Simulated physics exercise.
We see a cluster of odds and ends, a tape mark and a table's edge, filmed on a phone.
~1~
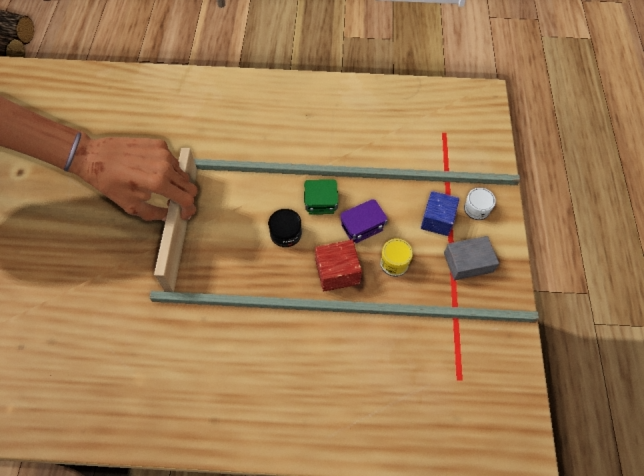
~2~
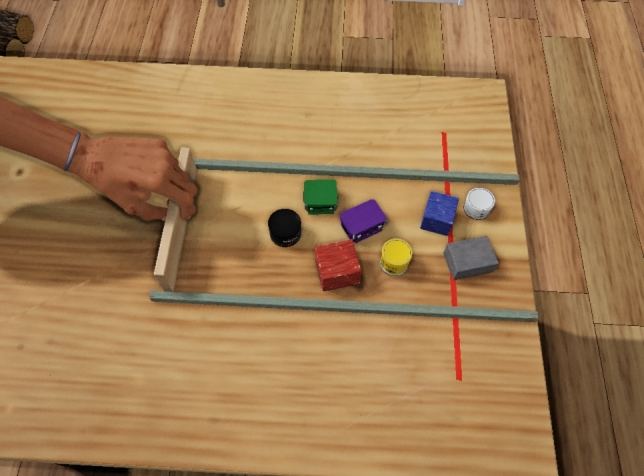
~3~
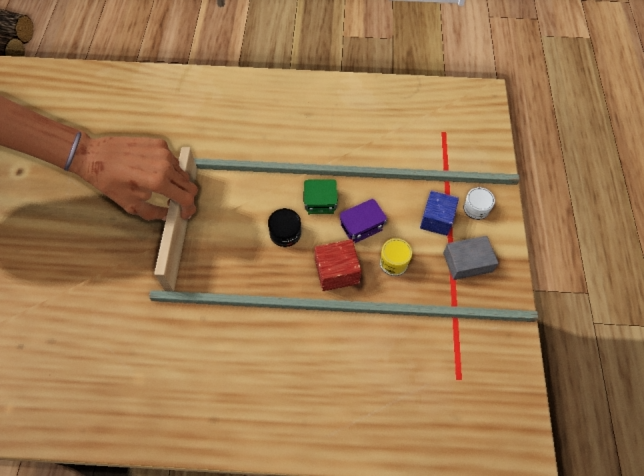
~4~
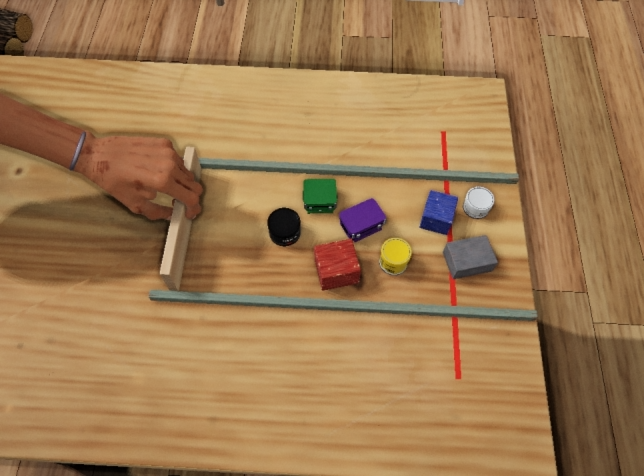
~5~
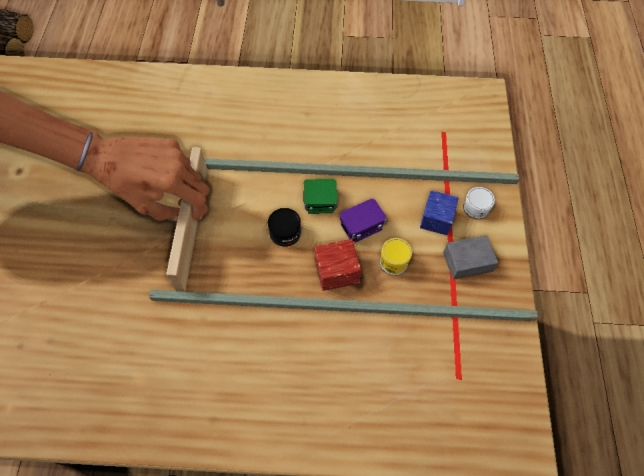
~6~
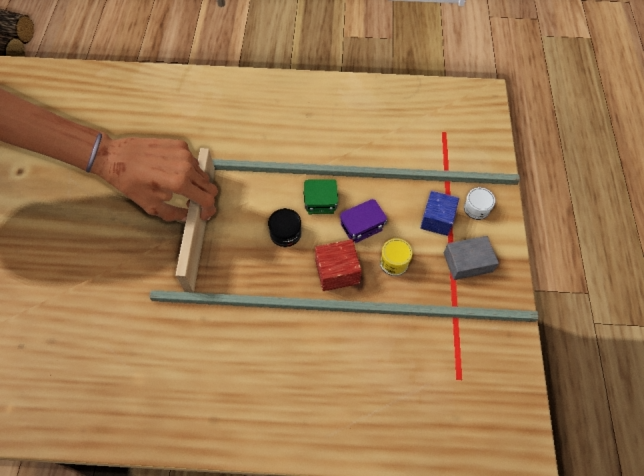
A hand at the left holds an upright wooden board between two grey-green rails on a pale wooden table, seen from above over a plank floor. Between the rails sit black, green, purple, red and yellow objects, with a blue block, a white pot and a grey block farther right around a red line. The board stays still at first, then slides slightly right, touching nothing, while the objects stay put.
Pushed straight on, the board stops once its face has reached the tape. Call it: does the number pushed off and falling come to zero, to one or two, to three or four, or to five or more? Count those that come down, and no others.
It comes to one or two.
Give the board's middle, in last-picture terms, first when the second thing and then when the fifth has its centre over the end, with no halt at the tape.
The first puts it near (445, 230), the next near (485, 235).
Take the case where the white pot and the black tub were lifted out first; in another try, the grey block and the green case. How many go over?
1 and 0.
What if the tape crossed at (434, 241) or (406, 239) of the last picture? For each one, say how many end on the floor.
Try by try, 0 and 0.
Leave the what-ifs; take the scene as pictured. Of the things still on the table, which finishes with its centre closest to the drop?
That would be the blue block, the foremost.
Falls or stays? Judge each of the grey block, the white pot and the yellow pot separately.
I reckon the grey block takes a fall, the white pot takes a fall and the yellow pot is still there.
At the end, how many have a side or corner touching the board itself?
3 are in contact with it.
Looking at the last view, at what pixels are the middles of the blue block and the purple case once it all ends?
Final centres, first then second: (521, 201), (497, 222).
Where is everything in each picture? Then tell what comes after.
The first picture shows white pot (479, 204); grey block (471, 258); blue block (440, 214); board (178, 218); tape (451, 242).
The second picture shows grey block (470, 258); black tub (285, 228).
The third picture shows blue block (439, 213); purple case (362, 222).
The fourth picture shows white pot (478, 203); yellow pot (395, 257).
The fifth picture shows grey block (470, 257); board (189, 218).
The sixth picture shows white pot (479, 204); grey block (471, 258); blue block (440, 213); board (197, 218); tape (451, 242).
Early on, none off yet; white pot at rest near (479, 204); grey block at rest near (471, 258); blue block at rest near (440, 213).
A while later, none off yet; white pot moving near (487, 202); grey block at rest near (471, 258); blue block travelled about its own width near (461, 211).
Finally, the number that fall off is one or two; lost, grey block and white pot.
